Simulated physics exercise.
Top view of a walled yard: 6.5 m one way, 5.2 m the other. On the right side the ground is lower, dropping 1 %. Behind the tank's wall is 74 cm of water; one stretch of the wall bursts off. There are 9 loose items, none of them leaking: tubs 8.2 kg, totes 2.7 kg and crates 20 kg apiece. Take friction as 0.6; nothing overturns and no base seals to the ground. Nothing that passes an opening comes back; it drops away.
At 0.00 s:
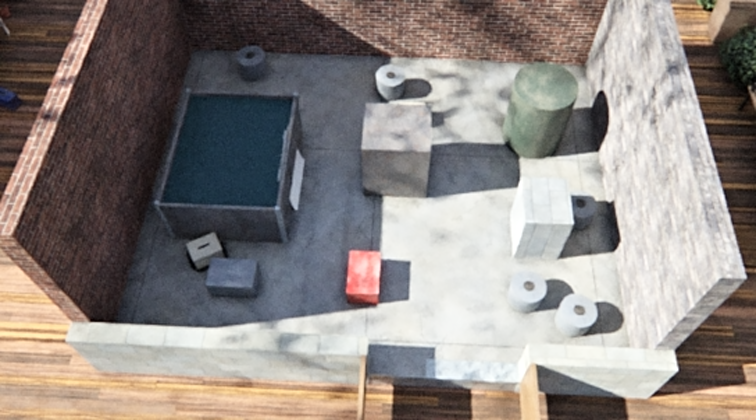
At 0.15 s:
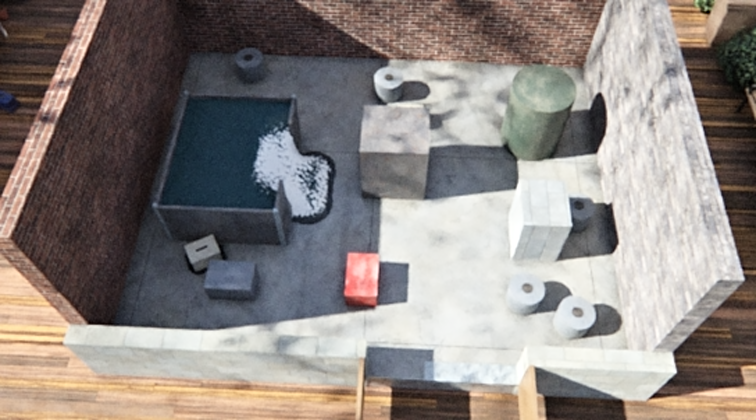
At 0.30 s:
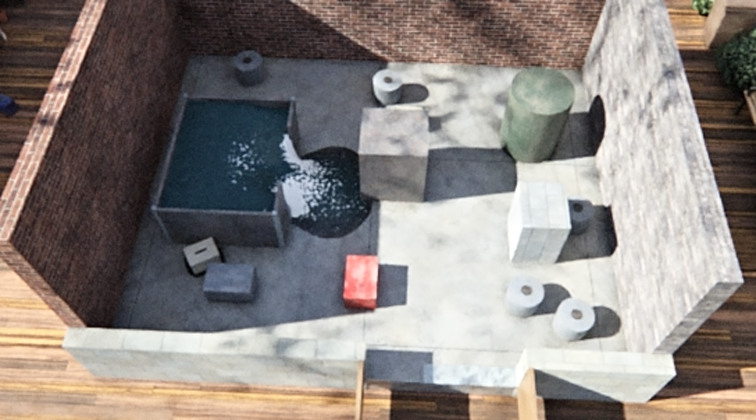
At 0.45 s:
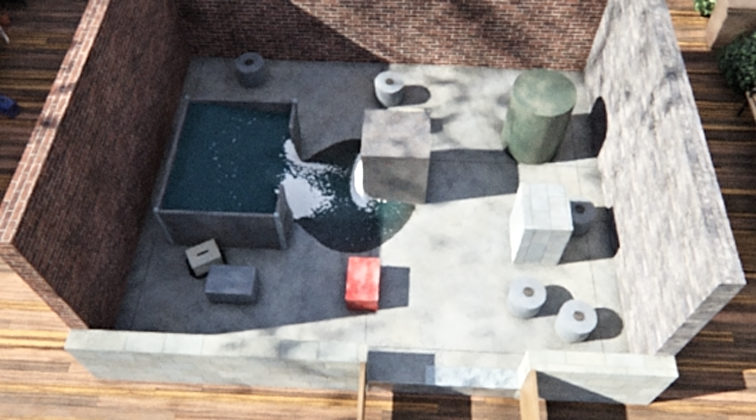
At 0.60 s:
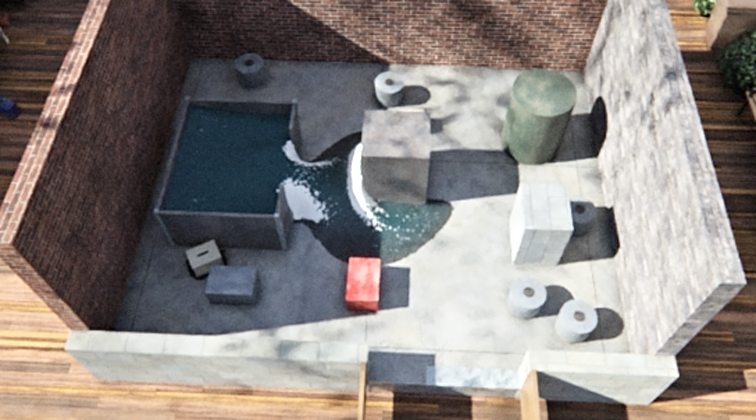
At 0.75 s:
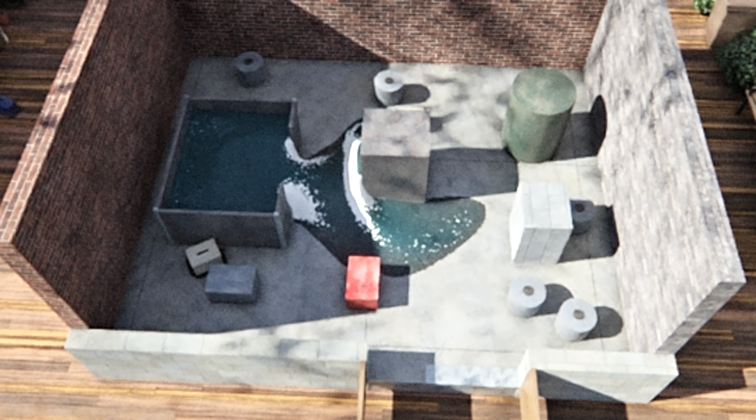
At first, dark water fills a walled tank on the left of a brick-walled yard scattered with blocks and cylinders. Then part of the tank's right side gives way, and foaming water pours out, reaches the large grey block and curls around its near side, spreading rightward behind the unmoved red crate.
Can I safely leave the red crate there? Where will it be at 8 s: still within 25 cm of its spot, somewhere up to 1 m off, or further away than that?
Its move will be modest.
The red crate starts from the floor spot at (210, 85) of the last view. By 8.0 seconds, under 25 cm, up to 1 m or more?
In the end it goes partway.
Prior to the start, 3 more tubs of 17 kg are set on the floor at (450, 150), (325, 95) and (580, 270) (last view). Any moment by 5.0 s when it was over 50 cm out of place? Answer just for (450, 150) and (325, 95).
Order kept: Falls short, falls short.
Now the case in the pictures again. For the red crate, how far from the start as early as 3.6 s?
It is about 60 cm out of place by then.
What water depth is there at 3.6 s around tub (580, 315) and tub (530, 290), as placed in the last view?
First about 9 cm, second about 12 cm.
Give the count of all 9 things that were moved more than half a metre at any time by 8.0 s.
It works out to 7.
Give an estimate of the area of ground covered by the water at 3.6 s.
The covered patch comes to about 28 m2.
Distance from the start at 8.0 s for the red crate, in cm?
Around 60 cm from the start.
After 1.6 s the red crate is near (362, 292), 0.2 m from its start, aground; 0 of 9 are out; 1 afloat.
After 3.6 s the red crate is near (360, 325), 0.7 m from its start, aground; 0 of 9 are out; 3 afloat.
After 5.6 s the red crate is near (360, 325), 0.7 m from its start, aground; 0 of 9 are out; 6 afloat.
After 8.0 s the red crate is near (360, 325), 0.7 m from its start, aground; 0 of 9 are out; 5 afloat.
